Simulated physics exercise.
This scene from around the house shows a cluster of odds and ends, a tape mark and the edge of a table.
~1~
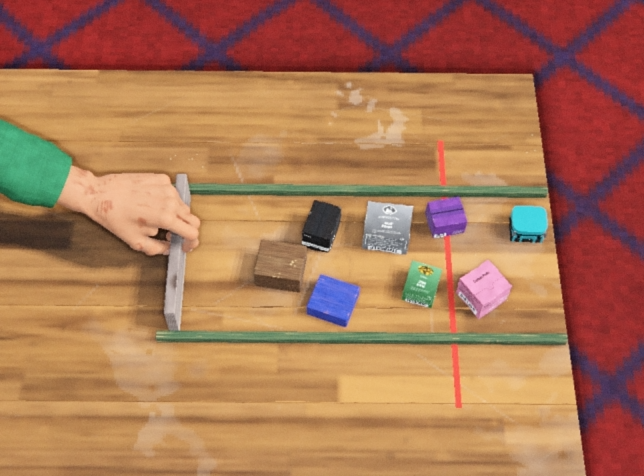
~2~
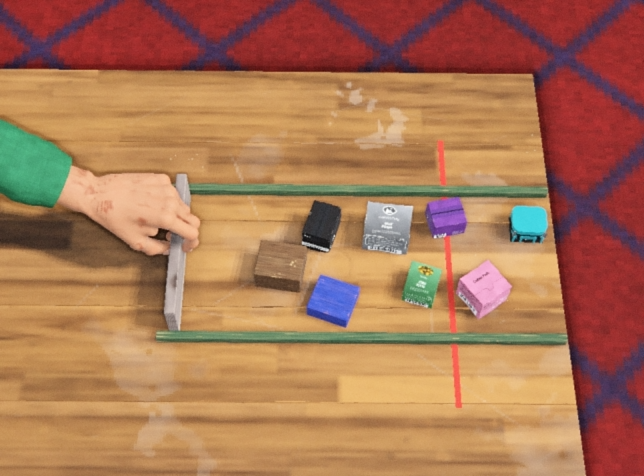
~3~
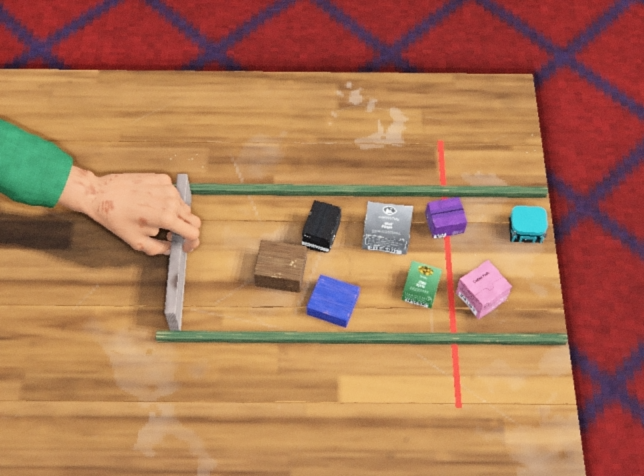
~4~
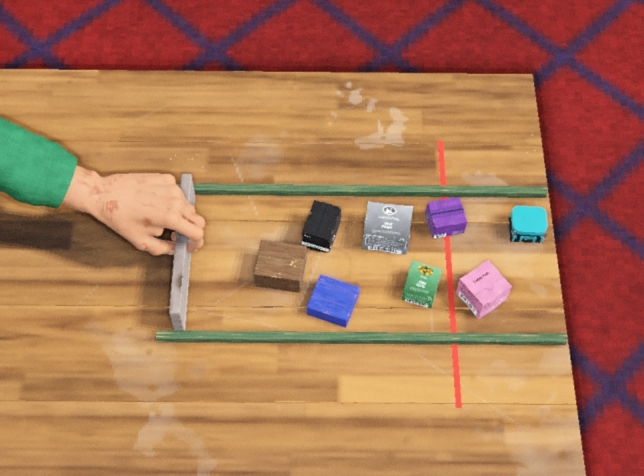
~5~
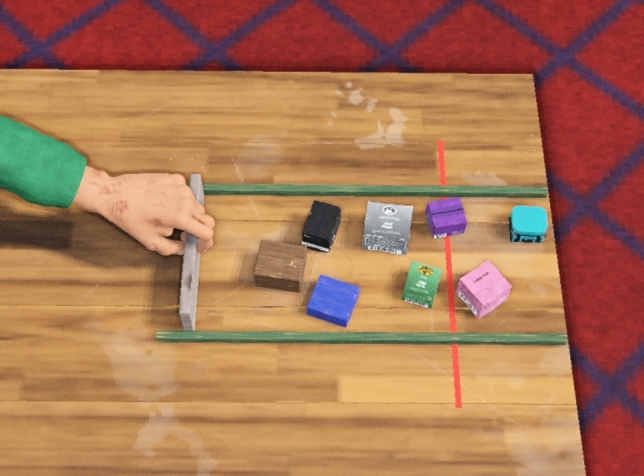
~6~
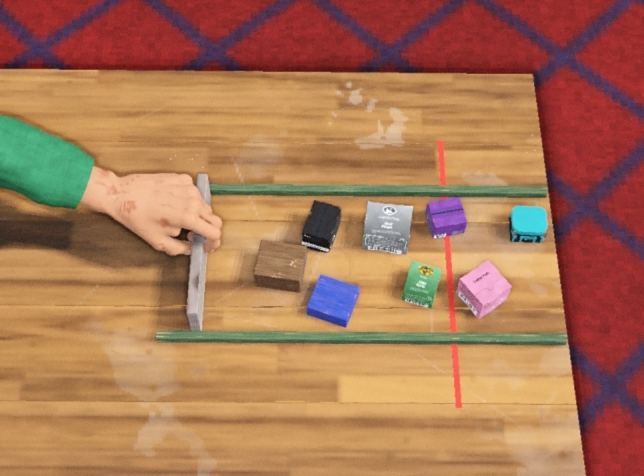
Hand in green sleeve holding a grey board still, then sliding it slightly right towards unmoving small coloured boxes on a wooden table.
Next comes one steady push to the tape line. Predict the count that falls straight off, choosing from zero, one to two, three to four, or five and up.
Fallen: A lone one or a pair.
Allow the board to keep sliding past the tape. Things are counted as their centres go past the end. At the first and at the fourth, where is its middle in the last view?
First: Around (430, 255). Next: Around (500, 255).
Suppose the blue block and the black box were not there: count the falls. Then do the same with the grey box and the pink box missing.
That gives 0 for the first pair taken away and 0 for the second.
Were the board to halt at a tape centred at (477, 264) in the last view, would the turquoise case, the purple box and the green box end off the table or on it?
As for the turquoise case, it does not stay; the purple box does not stay; the green box keeps its spot.
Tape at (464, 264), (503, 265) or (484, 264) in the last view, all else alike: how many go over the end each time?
Try by try, 1, 4 and 3.
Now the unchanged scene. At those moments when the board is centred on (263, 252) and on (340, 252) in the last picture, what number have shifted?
I get 1 at the one place and 4 at the other.
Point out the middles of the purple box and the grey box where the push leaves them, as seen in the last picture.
Roughly (538, 218); the other one roughly (500, 227).
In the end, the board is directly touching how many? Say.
At rest, 3 are in contact.
Early on, none off yet; turquoise case at rest near (528, 225); pink box at rest near (483, 290); purple box at rest near (446, 218).
Finally, the number that fall off is one or two; lost, turquoise case.
